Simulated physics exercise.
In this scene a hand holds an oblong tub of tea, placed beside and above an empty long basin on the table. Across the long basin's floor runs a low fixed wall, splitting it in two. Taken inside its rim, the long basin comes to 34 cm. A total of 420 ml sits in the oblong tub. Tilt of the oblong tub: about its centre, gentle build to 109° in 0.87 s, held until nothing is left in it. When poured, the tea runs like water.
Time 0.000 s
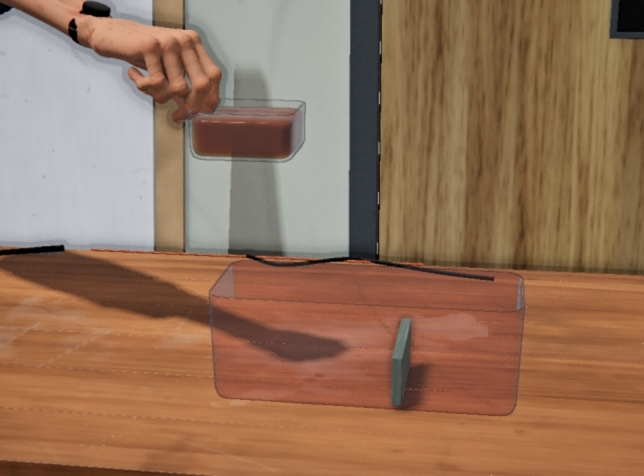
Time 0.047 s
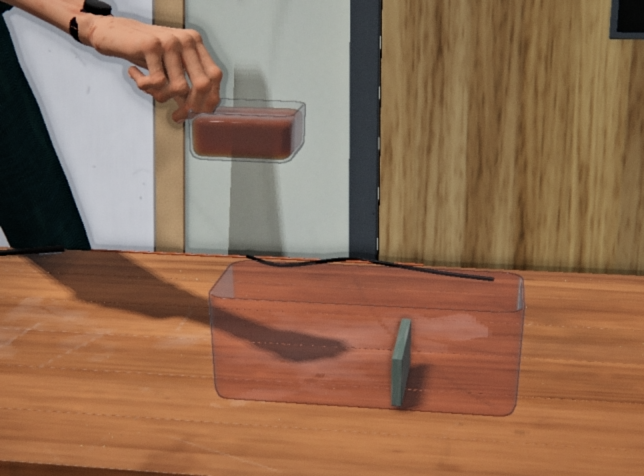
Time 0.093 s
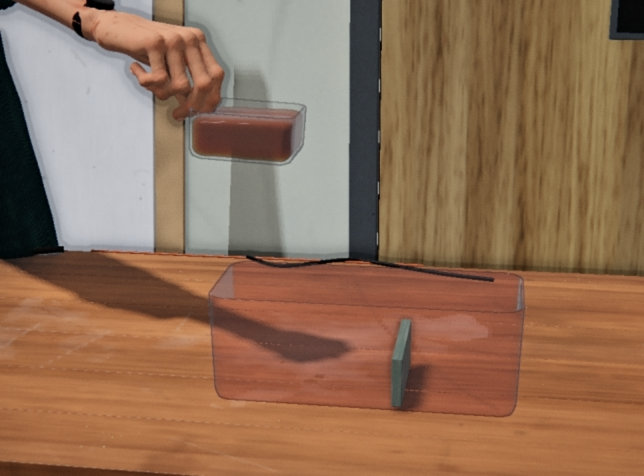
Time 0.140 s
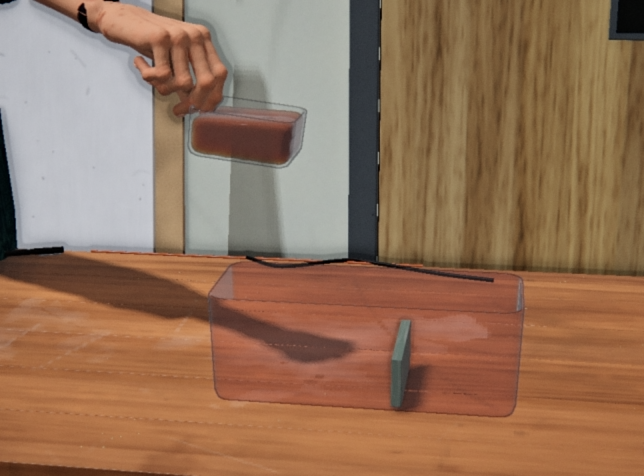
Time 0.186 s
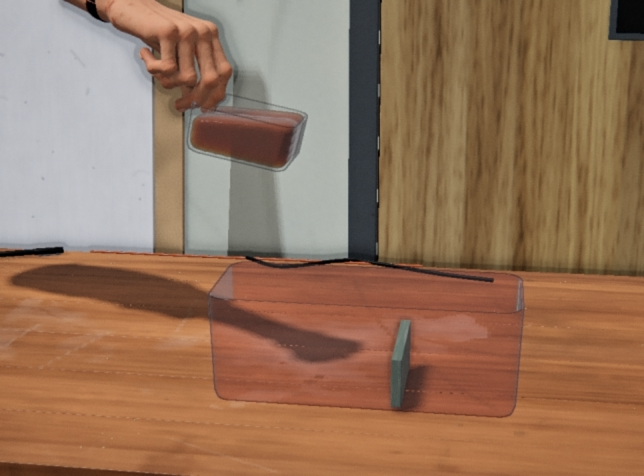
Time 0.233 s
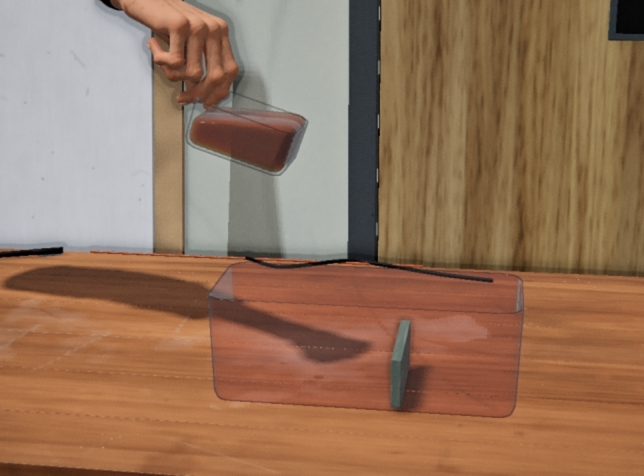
A hand slowly tilts a clear tub of reddish-brown tea rightward above a long, divided basin.
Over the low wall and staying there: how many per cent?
2 out of 100.
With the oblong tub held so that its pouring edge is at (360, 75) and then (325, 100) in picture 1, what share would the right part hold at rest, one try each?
I'd expect close to 75 per cent and then close to 30 per cent.
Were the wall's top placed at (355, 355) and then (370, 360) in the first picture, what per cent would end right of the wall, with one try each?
65 then 50 %.
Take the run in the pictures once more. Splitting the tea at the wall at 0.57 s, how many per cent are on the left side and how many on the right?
Left about 24, right about 0.
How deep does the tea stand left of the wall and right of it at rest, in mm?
Left 16 mm, right 0 mm.
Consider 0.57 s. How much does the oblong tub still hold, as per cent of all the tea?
Around 22 percent.
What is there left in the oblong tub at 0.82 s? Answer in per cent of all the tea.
3 %.
Then, 0.57 s in, the tilt is 81° and 22 per cent is still to pour, 24 is left of the wall and 0 right of it.
Then, 0.82 s in, the tilt is 108° and 3 per cent is still to pour, 88 is left of the wall and 1 right of it.
Then, 1.09 s in, the tilt is 109° and 0 per cent is still to pour, 96 is left of the wall and 2 right of it.
Then, 1.37 s in, the tilt is 109° and 0 per cent is still to pour, 96 is left of the wall and 2 right of it.
Finally, 96 per cent lies left of the wall, 2 right of it and 2 outside.
